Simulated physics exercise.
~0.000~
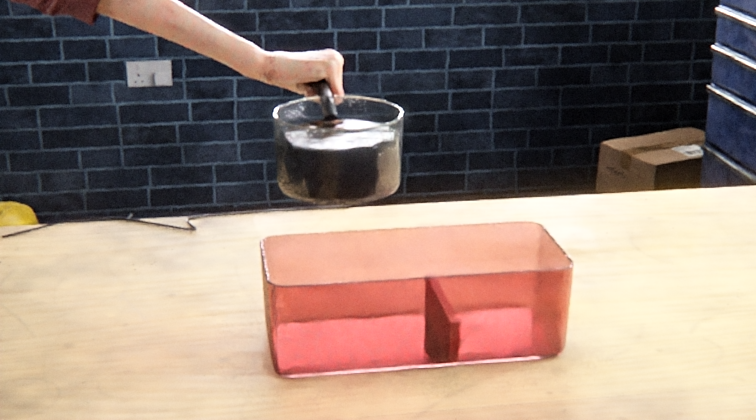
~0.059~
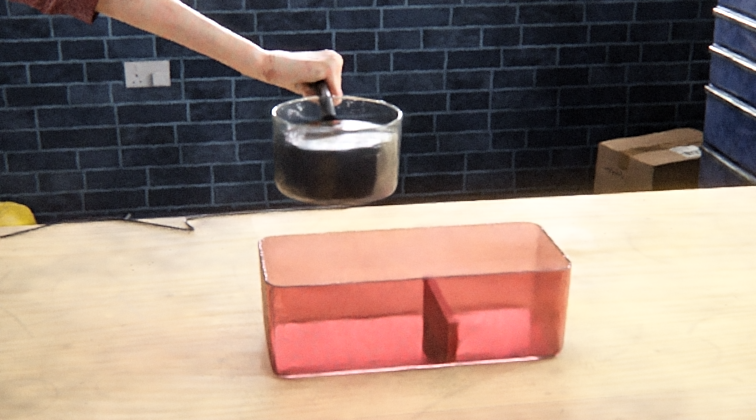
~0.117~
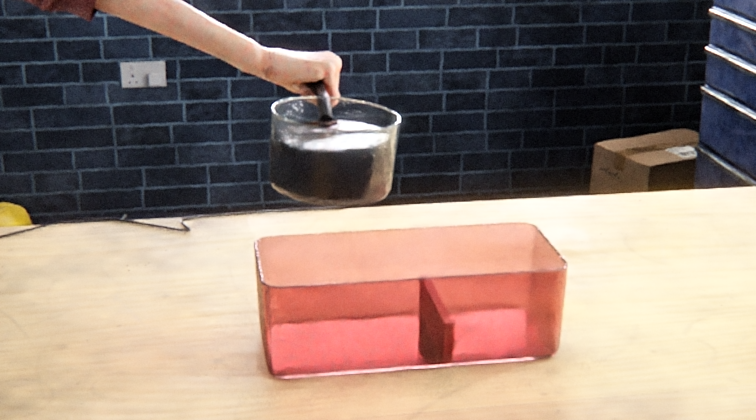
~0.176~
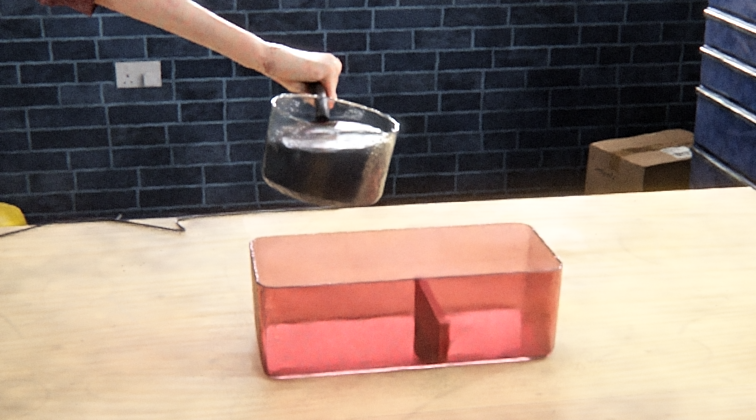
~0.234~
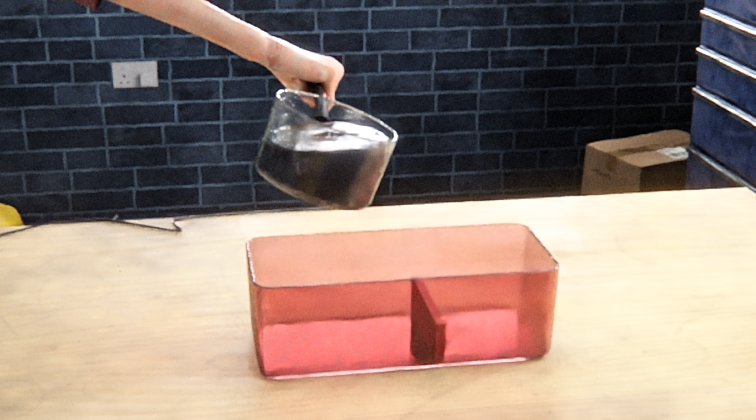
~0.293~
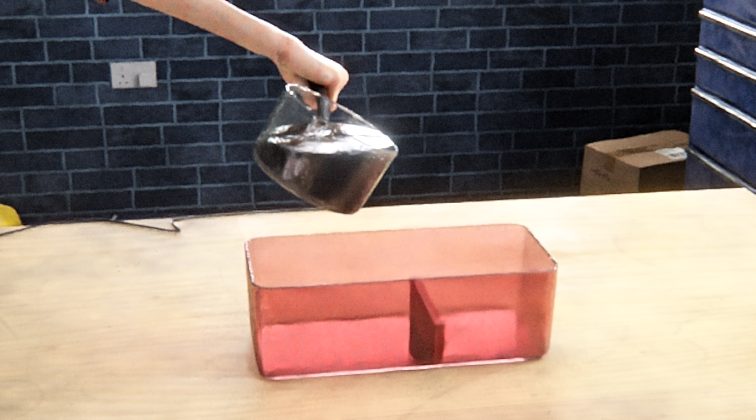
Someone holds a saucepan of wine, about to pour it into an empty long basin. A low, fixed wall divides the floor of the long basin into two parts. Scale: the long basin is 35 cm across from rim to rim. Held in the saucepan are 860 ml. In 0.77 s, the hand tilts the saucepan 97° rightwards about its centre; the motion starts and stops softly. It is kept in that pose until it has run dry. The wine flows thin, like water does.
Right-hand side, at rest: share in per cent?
57 per cent.
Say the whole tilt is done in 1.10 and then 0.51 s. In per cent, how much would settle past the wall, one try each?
60 per cent first, 45 per cent second.
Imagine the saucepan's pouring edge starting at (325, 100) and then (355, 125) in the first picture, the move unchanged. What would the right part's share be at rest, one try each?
Near 10 in a hundred on the first go and near 5 in a hundred on the second.
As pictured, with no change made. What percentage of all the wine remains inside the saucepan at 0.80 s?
What remains is about 14 percent of it all.
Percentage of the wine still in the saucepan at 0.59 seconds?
Close to 48 in a hundred.
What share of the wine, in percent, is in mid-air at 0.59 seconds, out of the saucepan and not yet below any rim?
Estimate: About 34 % of all of it.
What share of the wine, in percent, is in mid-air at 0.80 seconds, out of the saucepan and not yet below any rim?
Near 10 percent.
By 0.59 s the tilt is 84° and 48 per cent is still to pour, 2 is left of the wall and 15 right of it.
By 0.80 s the tilt is 97° and 14 per cent is still to pour, 20 is left of the wall and 56 right of it.
By 1.03 s the tilt is 97° and 4 per cent is still to pour, 36 is left of the wall and 57 right of it.
By 1.27 s the tilt is 97° and 1 per cent is still to pour, 41 is left of the wall and 57 right of it.
At rest 42 per cent lies left of the wall, 57 right of it and 1 outside.
